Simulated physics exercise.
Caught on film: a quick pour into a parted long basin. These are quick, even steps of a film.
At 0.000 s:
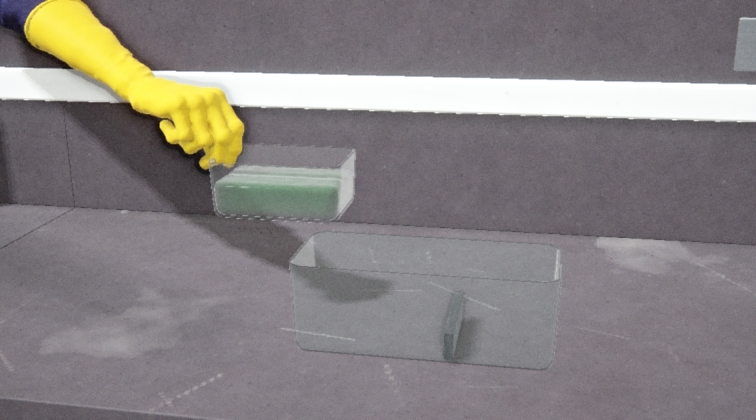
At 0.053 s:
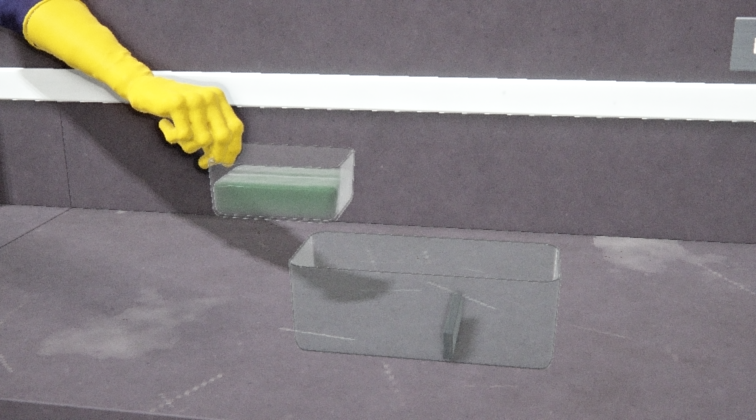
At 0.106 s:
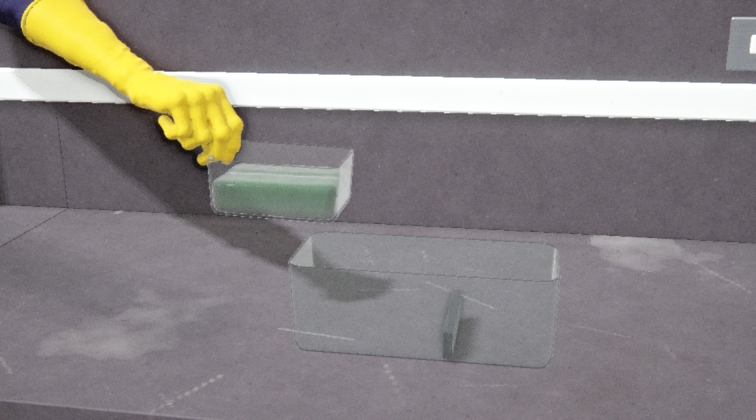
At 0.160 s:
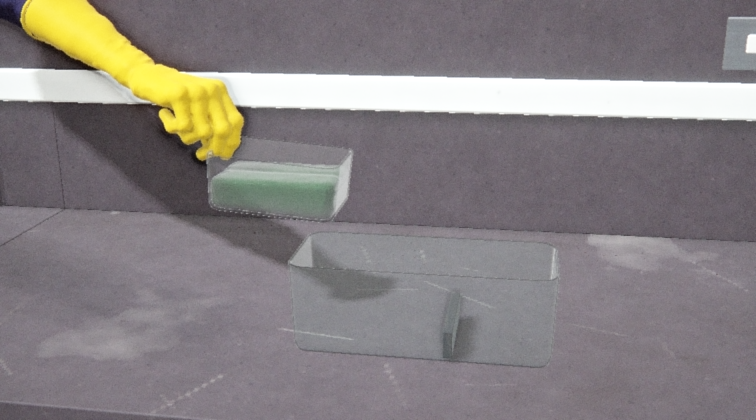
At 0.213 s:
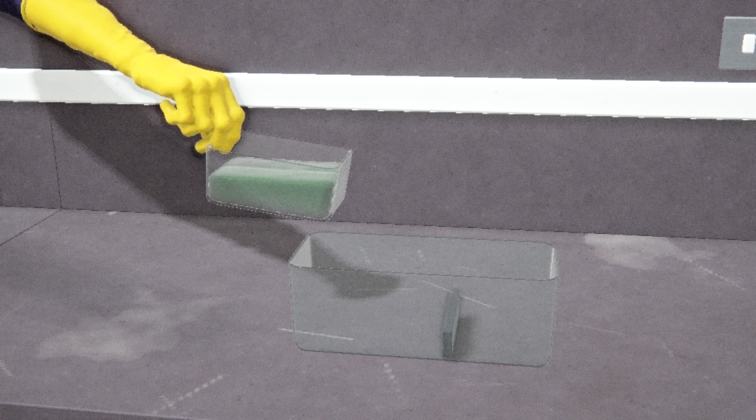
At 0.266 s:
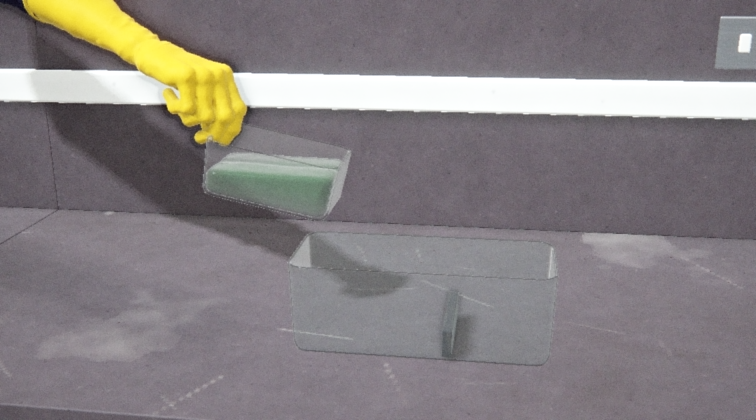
A yellow-gloved hand with a dark blue sleeve reaches in from the upper left, holding a small clear container of green liquid above a worn grey-purple surface, seen from slightly above. Below and to the right sits a long clear basin with a short upright divider, before a wall with a white stripe. The hand gradually tilts the small container rightward, while the view drifts very slightly, bringing a pale switch plate further in at upper right.
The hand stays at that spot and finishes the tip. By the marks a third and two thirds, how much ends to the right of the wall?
The share right of the wall is less than a third.
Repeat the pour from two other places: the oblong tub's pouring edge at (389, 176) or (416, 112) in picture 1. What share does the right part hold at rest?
Roughly 60 per cent, and 80 per cent.
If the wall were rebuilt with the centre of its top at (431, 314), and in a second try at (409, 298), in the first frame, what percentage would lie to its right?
Near 45 % and 70 %.
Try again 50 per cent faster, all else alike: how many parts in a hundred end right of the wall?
About 25 per cent.
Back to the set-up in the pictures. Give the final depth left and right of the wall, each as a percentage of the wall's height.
The left part 60 per cent, the right part 20.
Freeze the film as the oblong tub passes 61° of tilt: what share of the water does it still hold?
Close to 60 per cent.
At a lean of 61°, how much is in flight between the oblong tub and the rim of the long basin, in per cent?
Close to 35 per cent.
A moment on, the oblong tub is tipped part way and 59 per cent is still to pour, 5 is left of the wall and 0 right of it.
Next, the oblong tub is tipped on its side and 14 per cent is still to pour, 61 is left of the wall and 7 right of it.
Then the oblong tub is tipped on its side and 2 per cent is still to pour, 82 is left of the wall and 9 right of it.
Later the oblong tub is tipped on its side and 0 per cent is still to pour, 82 is left of the wall and 13 right of it.
At rest 82 per cent lies left of the wall, 13 right of it and 5 outside.
